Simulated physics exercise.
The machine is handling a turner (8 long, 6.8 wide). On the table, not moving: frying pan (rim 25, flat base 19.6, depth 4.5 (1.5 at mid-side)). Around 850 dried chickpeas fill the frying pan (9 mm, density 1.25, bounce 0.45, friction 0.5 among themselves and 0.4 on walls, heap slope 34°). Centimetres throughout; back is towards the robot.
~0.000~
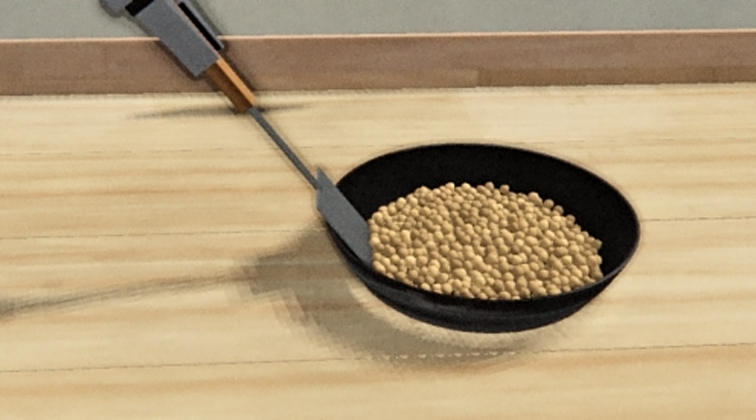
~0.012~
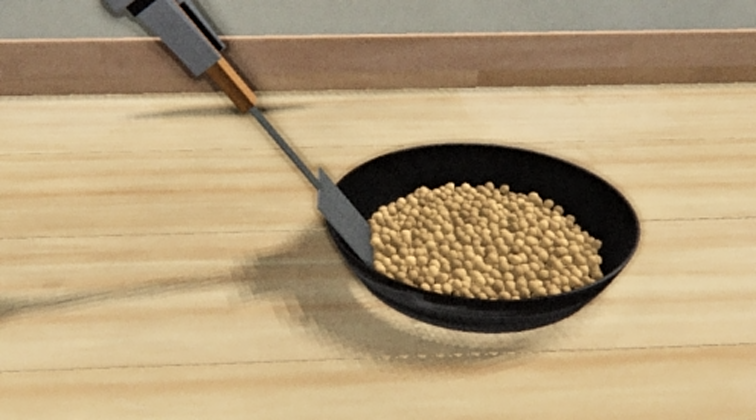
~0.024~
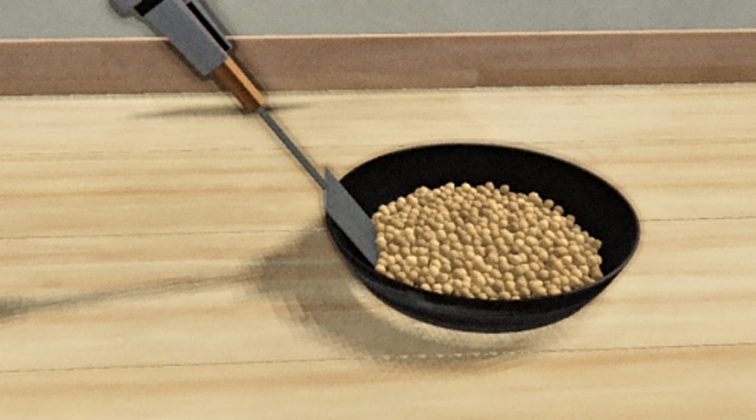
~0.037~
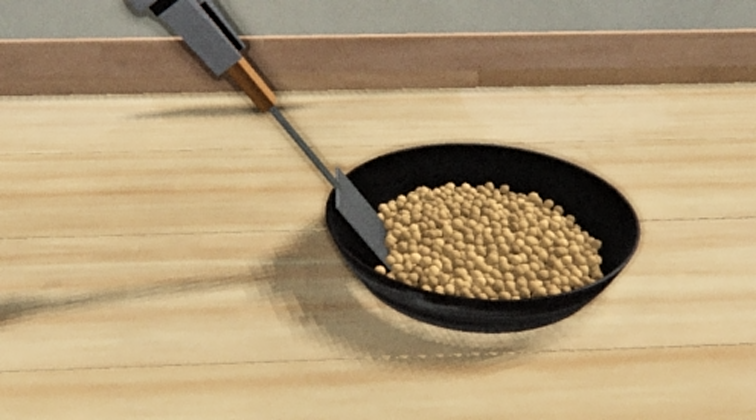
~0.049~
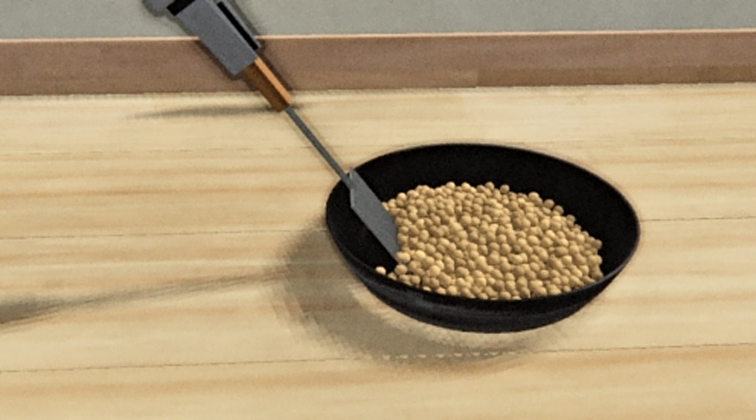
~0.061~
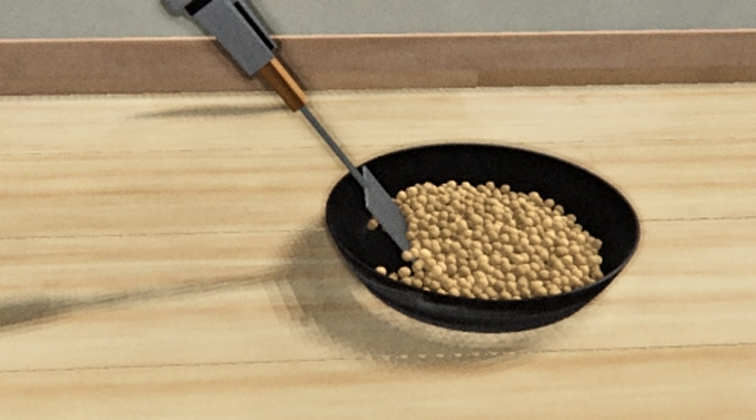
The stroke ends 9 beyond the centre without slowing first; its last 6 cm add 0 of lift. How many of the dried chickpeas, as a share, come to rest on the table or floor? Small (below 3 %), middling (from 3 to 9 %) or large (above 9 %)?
A large share, above 9 %, ends on the table or floor.
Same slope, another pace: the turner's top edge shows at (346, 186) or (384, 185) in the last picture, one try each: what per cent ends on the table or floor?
About 5 and 20 per cent.
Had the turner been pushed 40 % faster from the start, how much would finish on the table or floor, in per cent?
In that case some 15 per cent.
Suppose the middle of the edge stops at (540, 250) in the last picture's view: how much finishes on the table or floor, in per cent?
About 0 per cent.
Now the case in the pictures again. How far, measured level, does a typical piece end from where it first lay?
Roughly 3 cm.
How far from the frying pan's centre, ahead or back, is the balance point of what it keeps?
About 3.5 cm ahead.
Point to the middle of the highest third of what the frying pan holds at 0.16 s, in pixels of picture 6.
Around (537, 223).
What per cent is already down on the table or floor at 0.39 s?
Roughly 10 per cent.
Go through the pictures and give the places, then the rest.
In the first picture, the turner top edge at (317, 186), sloping 55°; upper third of the load around (477, 235), from x 370 to 595, top at y 190; 846 in the frying pan.
In the second picture, the turner top edge at (319, 186), sloping 55°; upper third of the load around (477, 235), from x 370 to 595, top at y 190.
In the third picture, the turner top edge at (325, 186), sloping 55°; upper third of the load around (474, 235), from x 370 to 595, top at y 190.
In the fourth picture, the turner top edge at (337, 186), sloping 55°; upper third of the load around (469, 235), from x 370 to 595, top at y 190.
In the fifth picture, the turner top edge at (351, 185), sloping 55°; upper third of the load around (469, 232), from x 370 to 595, top at y 190.
In the sixth picture, the turner top edge at (365, 185), sloping 55°; upper third of the load around (468, 230), from x 375 to 595, top at y 185; 846 in the frying pan.
After 0.11 s, sloping 55°, highest piece 6 above the table; 846 in the frying pan.
After 0.16 s, sloping 55°, highest piece 6 above the table; 846 in the frying pan.
After 0.39 s, sloping 55°, highest piece 6 above the table; 747 in the frying pan, 87 on the table or floor, 12 on the blade or in flight.
After 1.44 s, sloping 55°, highest piece 5 above the table; 745 in the frying pan, 101 on the table or floor.
In the end, 745 in the frying pan, 101 on the table or floor. That is 12 % on the table or floor.
